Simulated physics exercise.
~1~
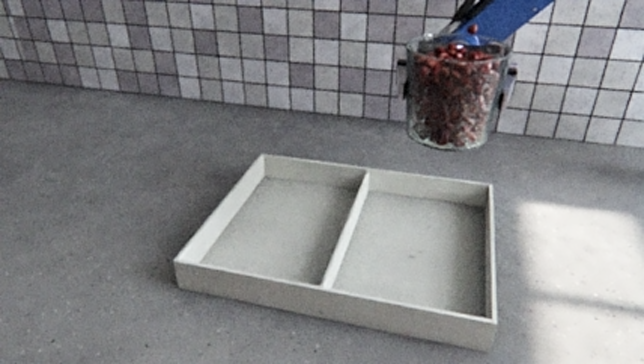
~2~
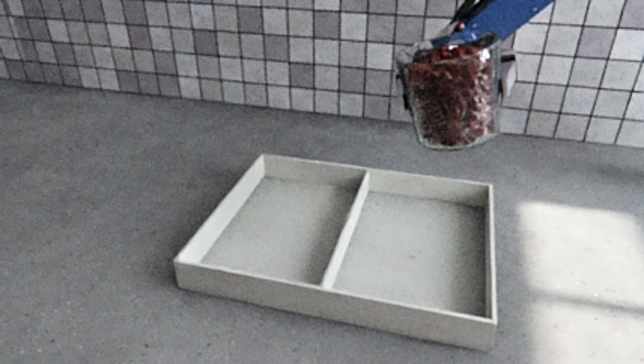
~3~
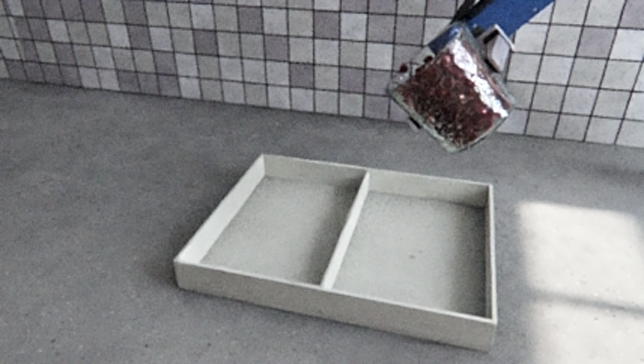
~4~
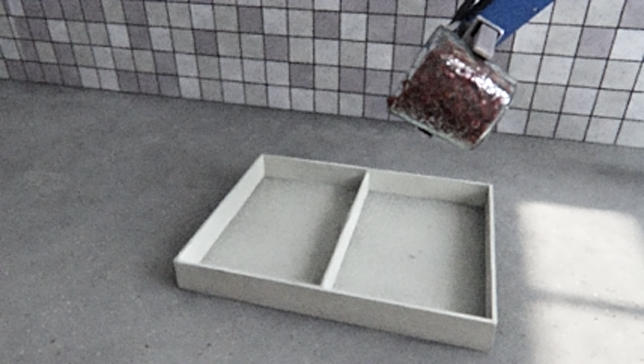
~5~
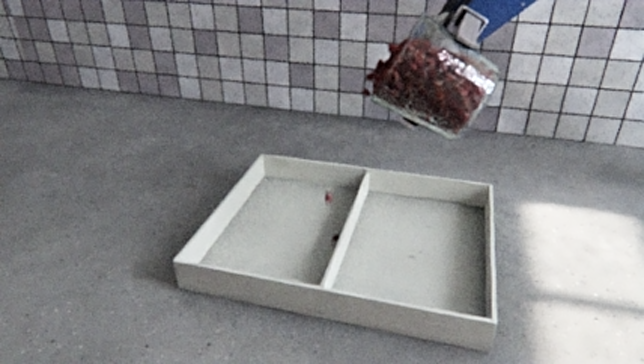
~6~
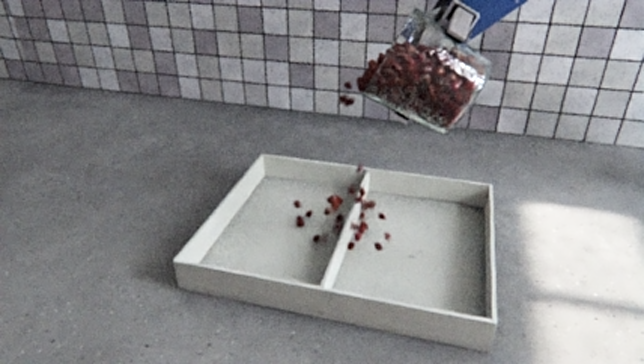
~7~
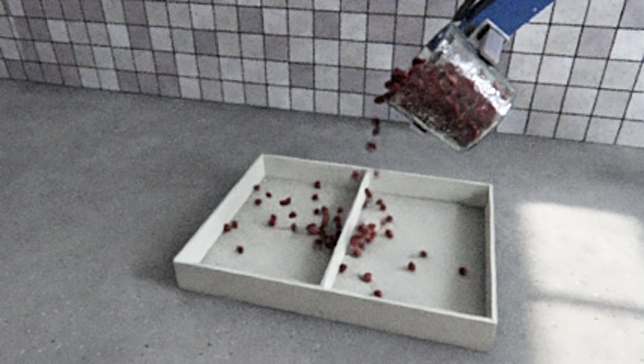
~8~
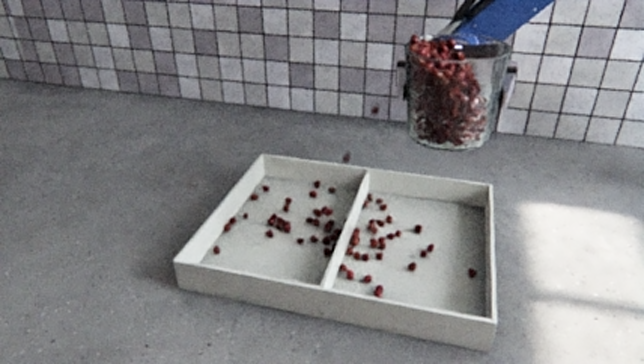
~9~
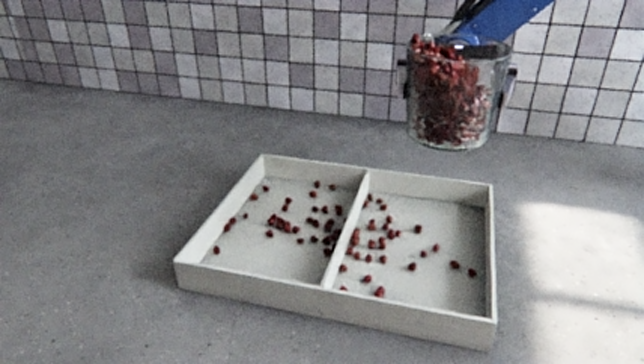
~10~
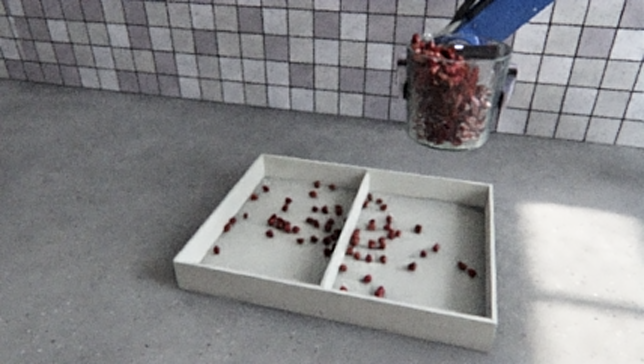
Robot arm tilting a clear beaker of dark red beans, scattering some across both halves of a divided tray, then righting it.
